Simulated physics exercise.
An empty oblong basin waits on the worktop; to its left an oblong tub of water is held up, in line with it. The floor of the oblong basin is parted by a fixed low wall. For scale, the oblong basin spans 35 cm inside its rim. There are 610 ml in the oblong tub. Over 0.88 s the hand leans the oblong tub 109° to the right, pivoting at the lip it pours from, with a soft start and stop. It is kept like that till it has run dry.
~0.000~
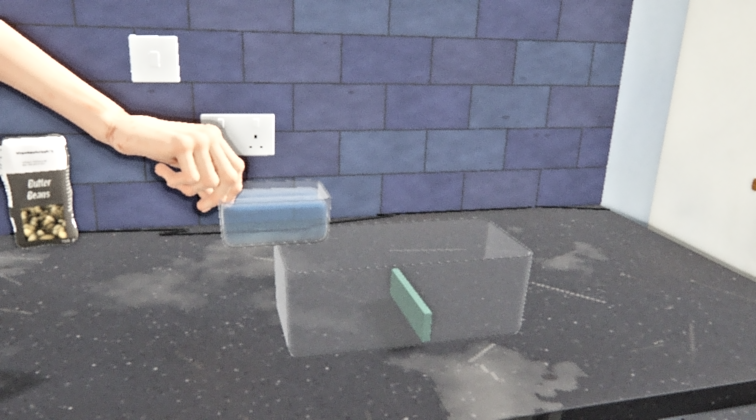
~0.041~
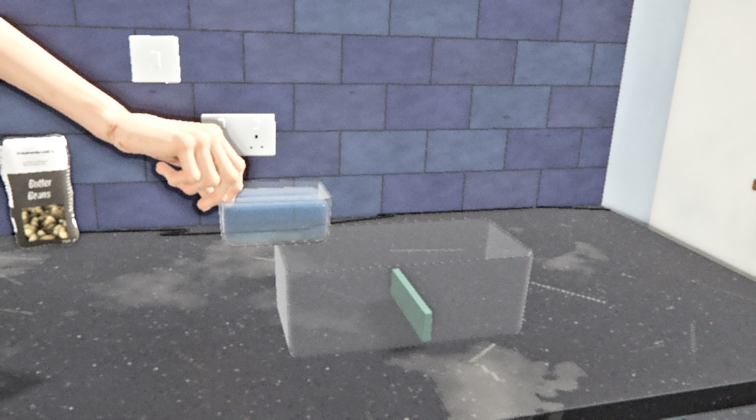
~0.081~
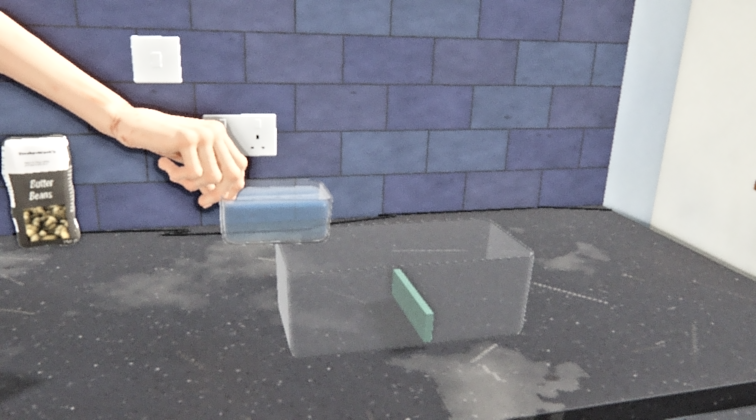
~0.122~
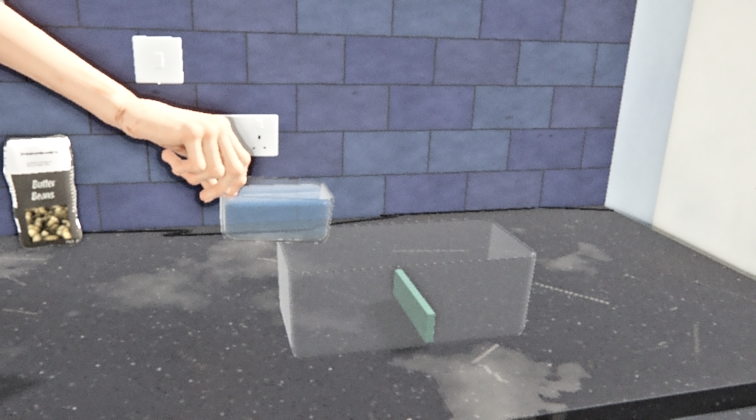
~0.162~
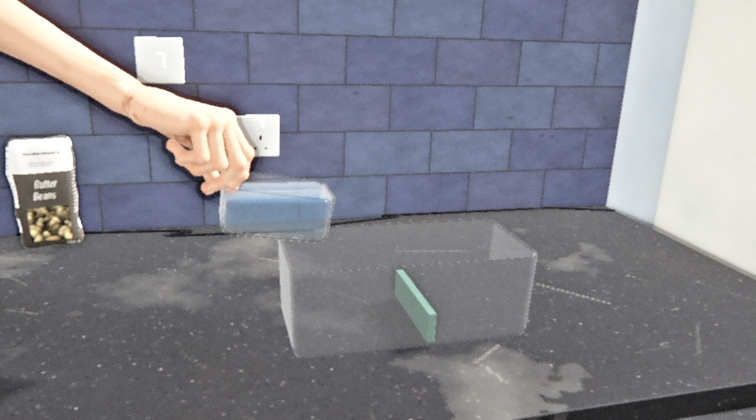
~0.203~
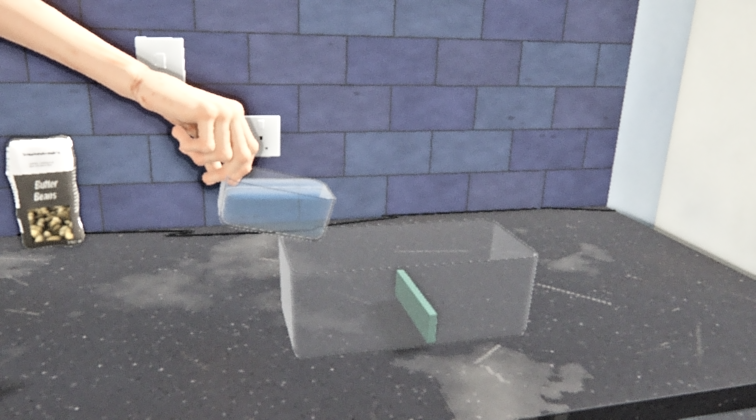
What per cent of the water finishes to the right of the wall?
The far part has some 16 per cent.
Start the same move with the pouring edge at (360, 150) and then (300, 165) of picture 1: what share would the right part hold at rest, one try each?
First 80, then 5 per cent.
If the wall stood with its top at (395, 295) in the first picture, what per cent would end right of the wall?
In that case some 55 per cent.
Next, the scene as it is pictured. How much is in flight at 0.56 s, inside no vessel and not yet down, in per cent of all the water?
About 44 per cent.
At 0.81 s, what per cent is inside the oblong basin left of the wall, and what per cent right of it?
Near 76 on the left, 16 on the right.
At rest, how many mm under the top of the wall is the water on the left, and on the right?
Some 28 mm on the left and 40 mm on the right.
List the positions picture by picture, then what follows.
It leans 0°; its right rim is at (325, 191); the water meets the walls at (221, 199) and (323, 195); the oblong basin's rim runs from (280, 251) to (509, 236); the wall's top is at (410, 290), in the first frame.
It leans 1°; its right rim is at (325, 191); the water meets the walls at (221, 199) and (323, 195), in the second frame.
It leans 2°; its right rim is at (326, 191); the water meets the walls at (222, 198) and (324, 194), in the third frame.
It leans 5°; its right rim is at (328, 191); the water meets the walls at (224, 196) and (324, 192), in the fourth frame.
It leans 9°; its right rim is at (329, 192); the water meets the walls at (224, 192) and (327, 190), in the fifth frame.
It leans 14°; its right rim is at (329, 192); the water meets the walls at (224, 187) and (328, 188); 1 per cent is over the edge, in the sixth frame.
After 0.56 s the tilt is 76° and 38 per cent is still to pour, 19 is left of the wall and 0 right of it.
After 0.81 s the tilt is 108° and 3 per cent is still to pour, 76 is left of the wall and 15 right of it.
After 1.09 s the tilt is 109° and 0 per cent is still to pour, 84 is left of the wall and 15 right of it.
After 1.38 s the tilt is 109° and 0 per cent is still to pour, 83 is left of the wall and 16 right of it.
In the end 83 per cent lies left of the wall, 16 right of it and 1 outside.
